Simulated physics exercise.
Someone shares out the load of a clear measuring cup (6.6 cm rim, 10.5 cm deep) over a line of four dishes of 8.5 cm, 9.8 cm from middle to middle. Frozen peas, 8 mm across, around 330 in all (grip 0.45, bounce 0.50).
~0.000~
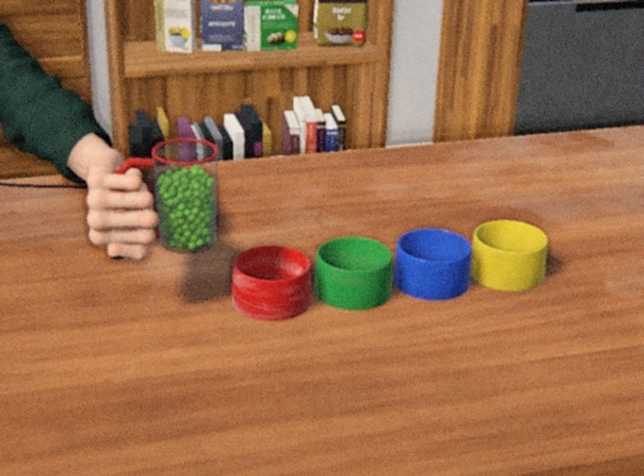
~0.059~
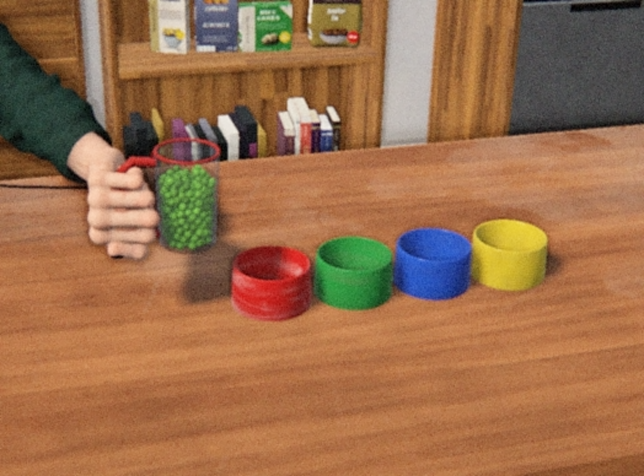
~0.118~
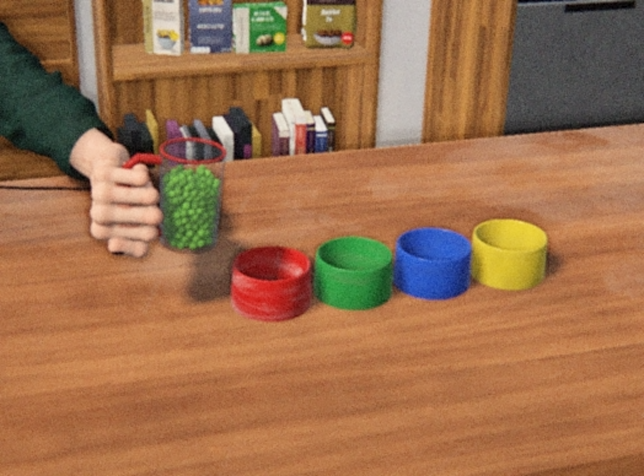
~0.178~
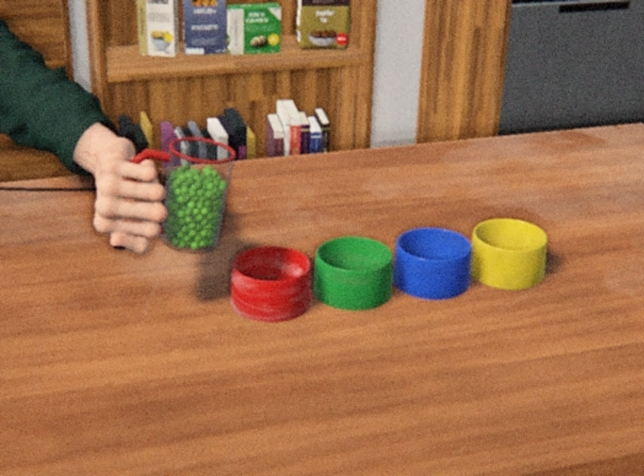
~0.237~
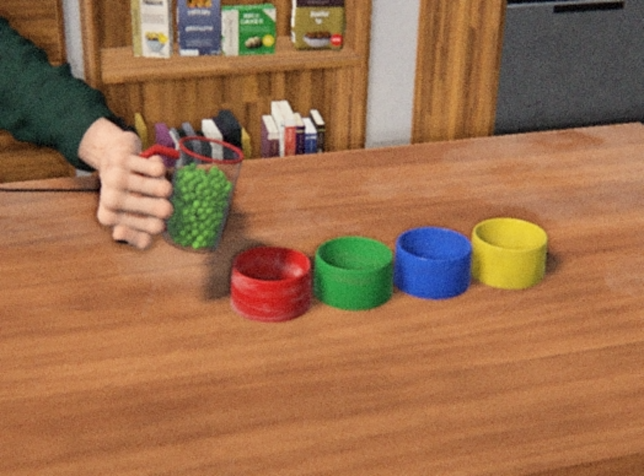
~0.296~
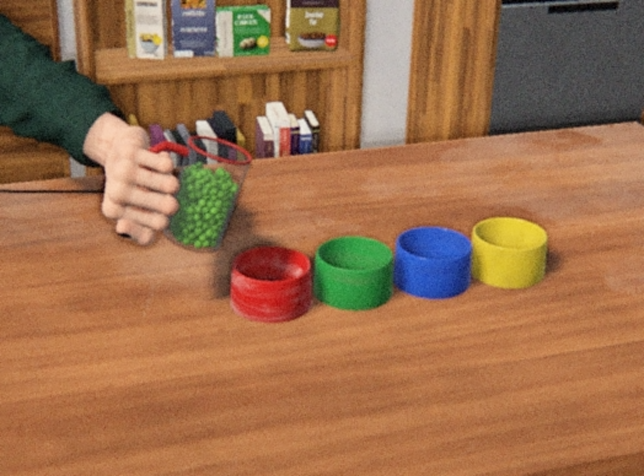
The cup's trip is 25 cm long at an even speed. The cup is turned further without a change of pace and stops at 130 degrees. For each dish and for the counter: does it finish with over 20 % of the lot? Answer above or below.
Red dish: Below; blue dish: Below; green dish: Above; yellow dish: Below; on the counter: Below.
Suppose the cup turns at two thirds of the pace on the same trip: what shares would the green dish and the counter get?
In that case green 0; counter 0.
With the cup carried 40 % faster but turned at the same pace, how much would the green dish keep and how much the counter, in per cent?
Green 0; counter 10.
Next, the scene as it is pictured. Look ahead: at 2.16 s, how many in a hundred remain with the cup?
Some 0 per cent of the load.
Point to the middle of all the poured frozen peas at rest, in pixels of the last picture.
At about (360, 272).
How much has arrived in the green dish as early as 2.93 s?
About 85 per cent by then.
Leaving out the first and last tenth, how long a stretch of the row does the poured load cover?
Roughly 6 cm.
Then, at 1.41 s, tilt 106 degrees; cup holds 90 %, green 5 %.
After 2.16 s, tilt 130 degrees; cup holds 0 %, blue 5 %, green 85 %.
Then, at 2.93 s, tilt 130 degrees; cup holds 0 %, blue 5 %, green 85 %.
In the end, at 3.2 s, red 0 %, blue 5 %, green 85 %, yellow 0 %, counter 10 %.
